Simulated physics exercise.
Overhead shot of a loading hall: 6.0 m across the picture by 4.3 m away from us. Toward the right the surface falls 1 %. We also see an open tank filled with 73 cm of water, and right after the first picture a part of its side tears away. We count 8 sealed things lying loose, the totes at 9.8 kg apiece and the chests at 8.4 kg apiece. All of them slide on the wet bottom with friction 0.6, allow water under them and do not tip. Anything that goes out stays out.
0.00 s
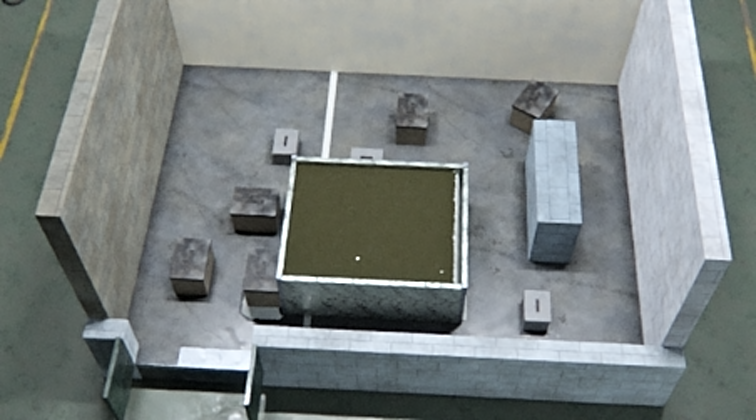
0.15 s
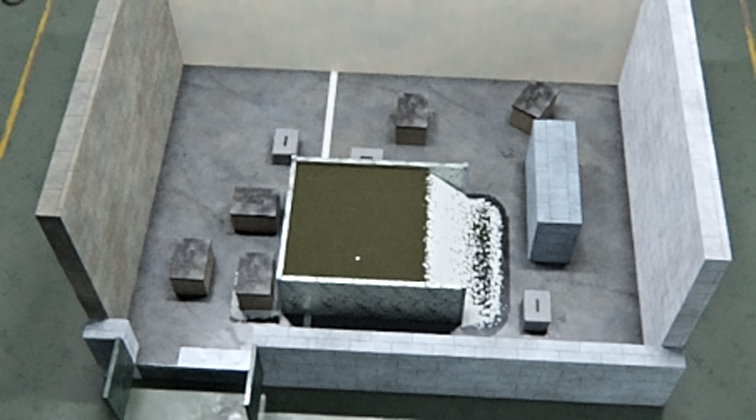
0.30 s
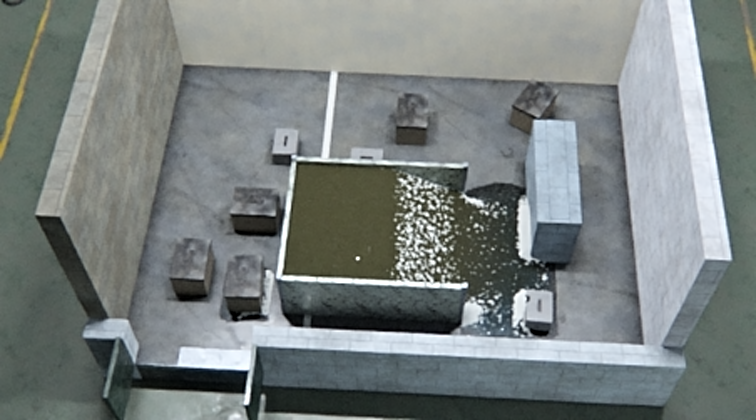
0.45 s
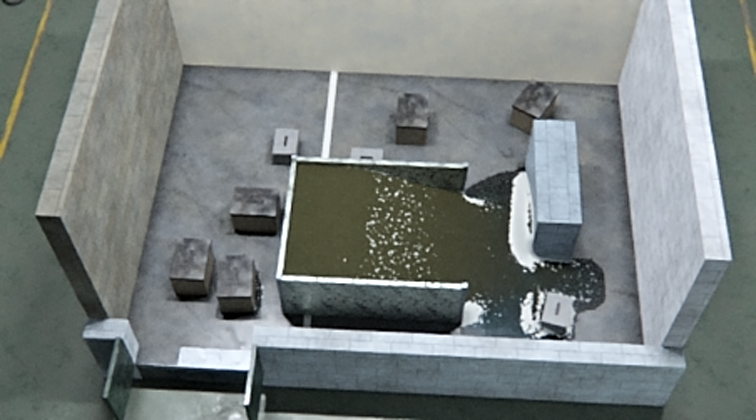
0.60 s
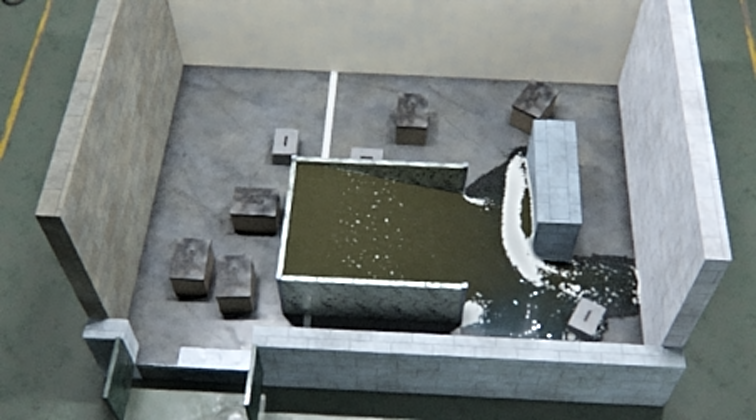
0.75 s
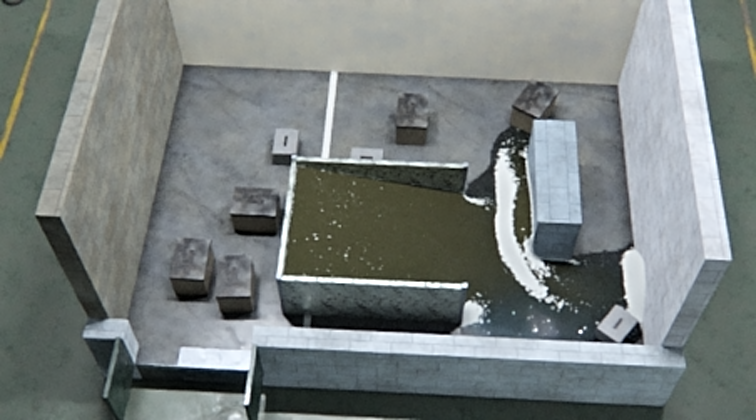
Water bursting from the right side of an open tank, spreading around a pale block and pushing a small grey box rightward.
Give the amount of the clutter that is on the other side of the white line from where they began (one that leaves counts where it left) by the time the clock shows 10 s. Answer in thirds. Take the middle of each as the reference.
The share is between one third and two thirds.
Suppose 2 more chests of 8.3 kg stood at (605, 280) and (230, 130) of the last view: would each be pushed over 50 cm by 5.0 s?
In order: Greater and greater.
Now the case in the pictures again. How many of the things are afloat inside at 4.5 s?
I get 3.
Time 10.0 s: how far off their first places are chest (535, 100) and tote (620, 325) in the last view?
450 cm, 400 cm.
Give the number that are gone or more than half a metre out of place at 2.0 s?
Tally: 2.
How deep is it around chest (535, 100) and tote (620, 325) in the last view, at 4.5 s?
Depths: Near 22 cm, then near 13 cm.
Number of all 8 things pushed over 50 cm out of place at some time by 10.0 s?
The total is 6.
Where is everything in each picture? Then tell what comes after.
In the first picture, a tote at (537, 306) rests on the ground; a chest at (263, 270) rests on the ground; water covers 3.3 m2; 0 of 8 have shifted.
In the second picture, a tote at (537, 306), on the bottom; a chest at (255, 273) rests on the ground, 10 cm from its start; 4.2 m2 under water; 1 of 8 have shifted.
In the third picture, a tote at (539, 306) rests on the ground; a chest at (243, 276) rests on the ground, 25 cm from its start; water covers 5.2 m2; 1 of 8 have shifted.
In the fourth picture, a tote at (557, 309), on the bottom, 23 cm from its start; a chest at (235, 276) rests on the ground, 35 cm from its start; 6.1 m2 under water; 2 of 8 have shifted.
In the fifth picture, a tote at (587, 316), on the bottom, 57 cm from its start; a chest at (234, 276), on the bottom, 36 cm from its start; 6.8 m2 under water; 2 of 8 have shifted.
In the sixth picture, a tote at (618, 324), on the bottom, 93 cm from its start; a chest at (234, 276), on the bottom, 36 cm from its start; water covers 7.4 m2; 2 of 8 have shifted.
After 2.0 s 0 of 8 are over the mark; 1 afloat.
After 4.5 s 1 of 8 are over the mark; 3 afloat.
After 7.0 s 2 of 8 are over the mark; 8 afloat.
After 10.0 s 3 of 8 are over the mark; 5 afloat.
